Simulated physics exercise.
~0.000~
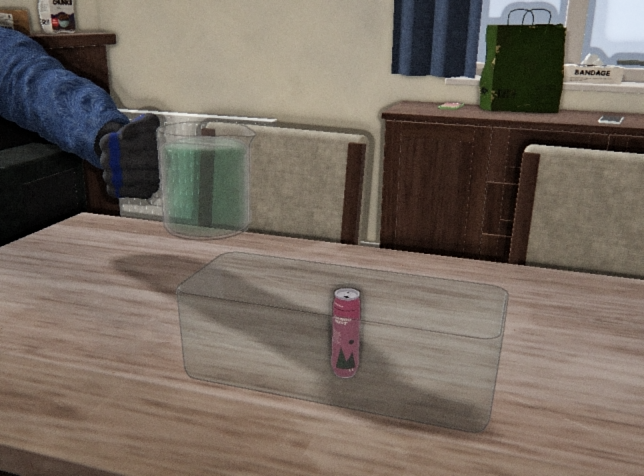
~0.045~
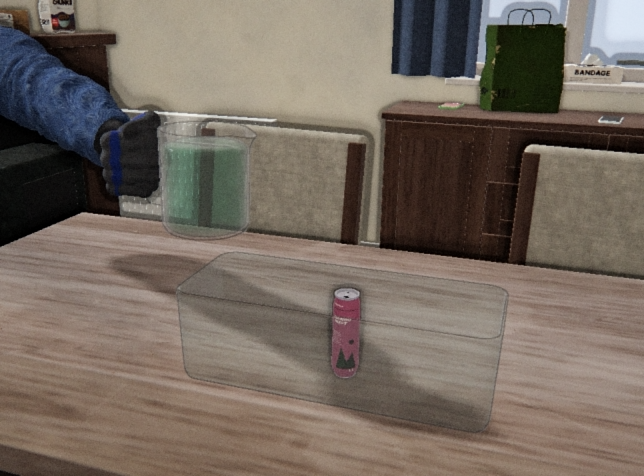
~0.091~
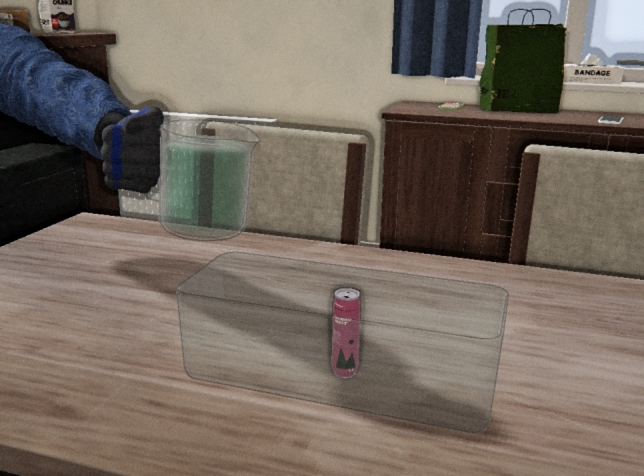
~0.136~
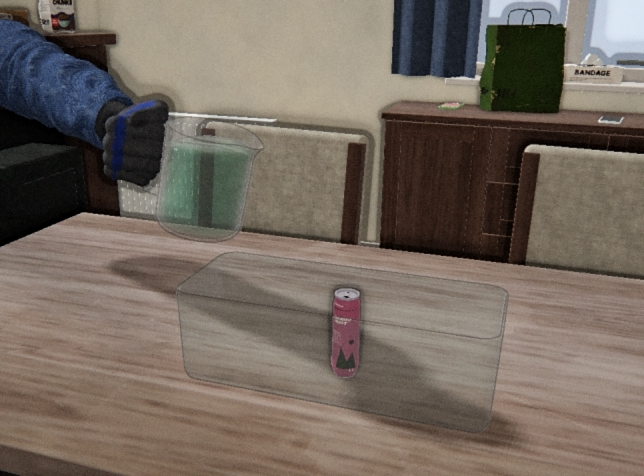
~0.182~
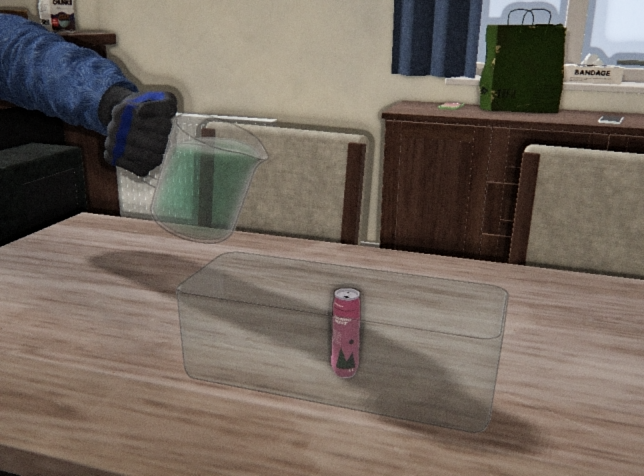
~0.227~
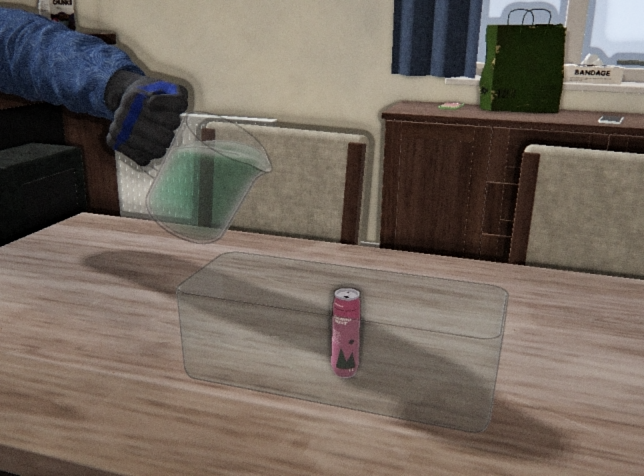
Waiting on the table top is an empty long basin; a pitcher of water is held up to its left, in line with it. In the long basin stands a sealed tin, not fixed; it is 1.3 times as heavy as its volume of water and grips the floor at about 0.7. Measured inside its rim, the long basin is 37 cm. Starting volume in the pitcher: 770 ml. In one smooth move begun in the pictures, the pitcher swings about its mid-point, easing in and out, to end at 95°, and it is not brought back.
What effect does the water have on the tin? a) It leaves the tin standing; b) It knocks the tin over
(a) It leaves the tin standing.
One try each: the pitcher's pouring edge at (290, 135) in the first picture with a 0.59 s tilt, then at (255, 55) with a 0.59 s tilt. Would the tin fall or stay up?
Try 1: Tipped over; try 2: Tipped over.
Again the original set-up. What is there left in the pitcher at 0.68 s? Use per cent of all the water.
I reckon near 28 per cent still sits there.
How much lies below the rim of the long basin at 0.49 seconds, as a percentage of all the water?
About 14 per cent.
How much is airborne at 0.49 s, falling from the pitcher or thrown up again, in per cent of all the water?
Near 22 per cent at that time.
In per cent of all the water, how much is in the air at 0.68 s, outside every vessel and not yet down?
Close to 16 in every hundred parts.
By 0.49 s the tilt is 88° and 65 per cent is still to pour; the tin stands where it began.
By 0.68 s the tilt is 95° and 27 per cent is still to pour; the tin stands 1 cm from where it began.
By 0.87 s the tilt is 95° and 11 per cent is still to pour; the tin stands 1 cm from where it began.
By 1.09 s the tilt is 95° and 4 per cent is still to pour; the tin stands 1 cm from where it began.
At rest the tin stands 1 cm from where it began.
